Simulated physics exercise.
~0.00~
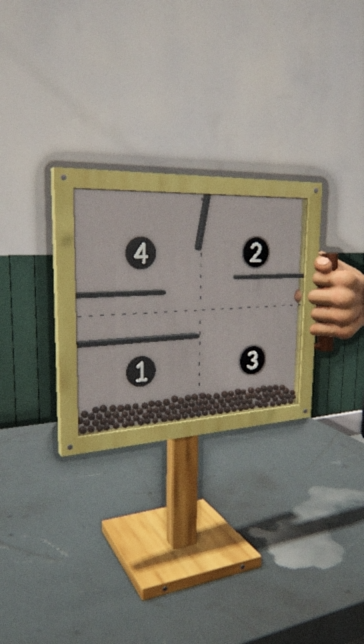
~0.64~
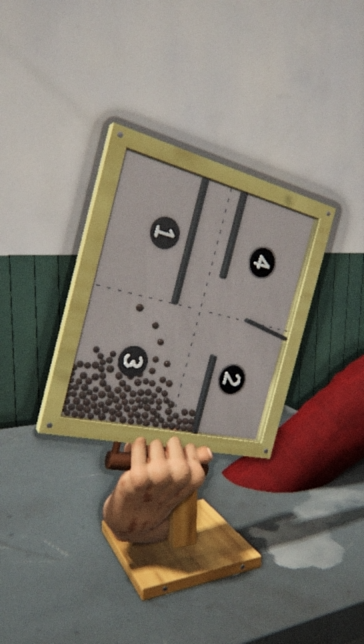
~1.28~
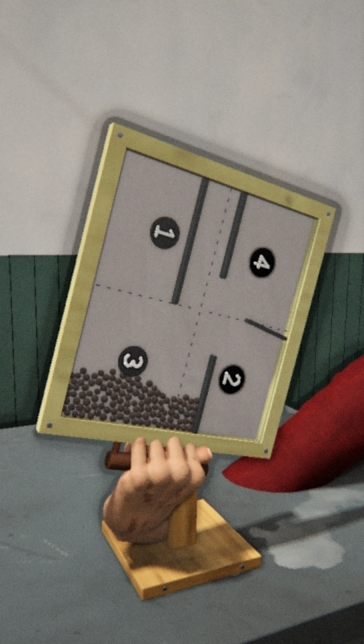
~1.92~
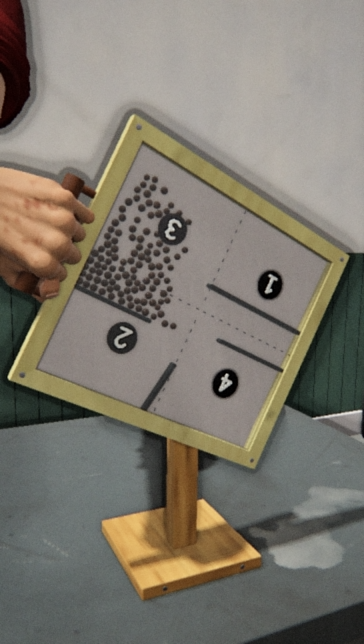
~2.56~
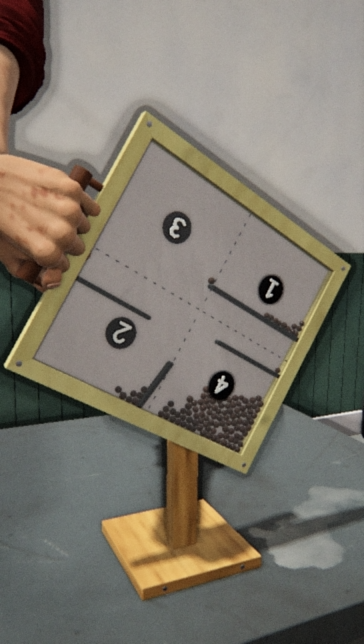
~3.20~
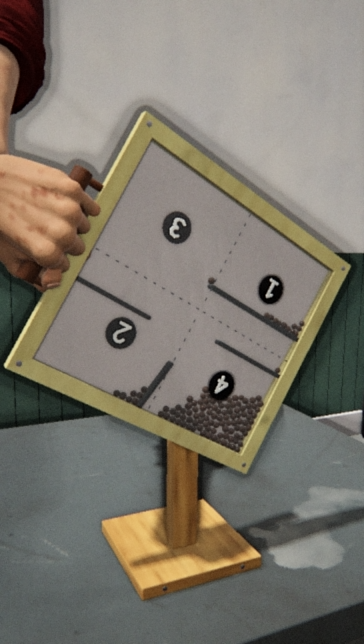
We see a hand turn an upright framed case of small dark beads clockwise on its wooden stand, pause while they settle, then turn it further until it is tilted nearly upside down, the beads tumbling mostly into the quarter numbered four, with some resting in quarter one.
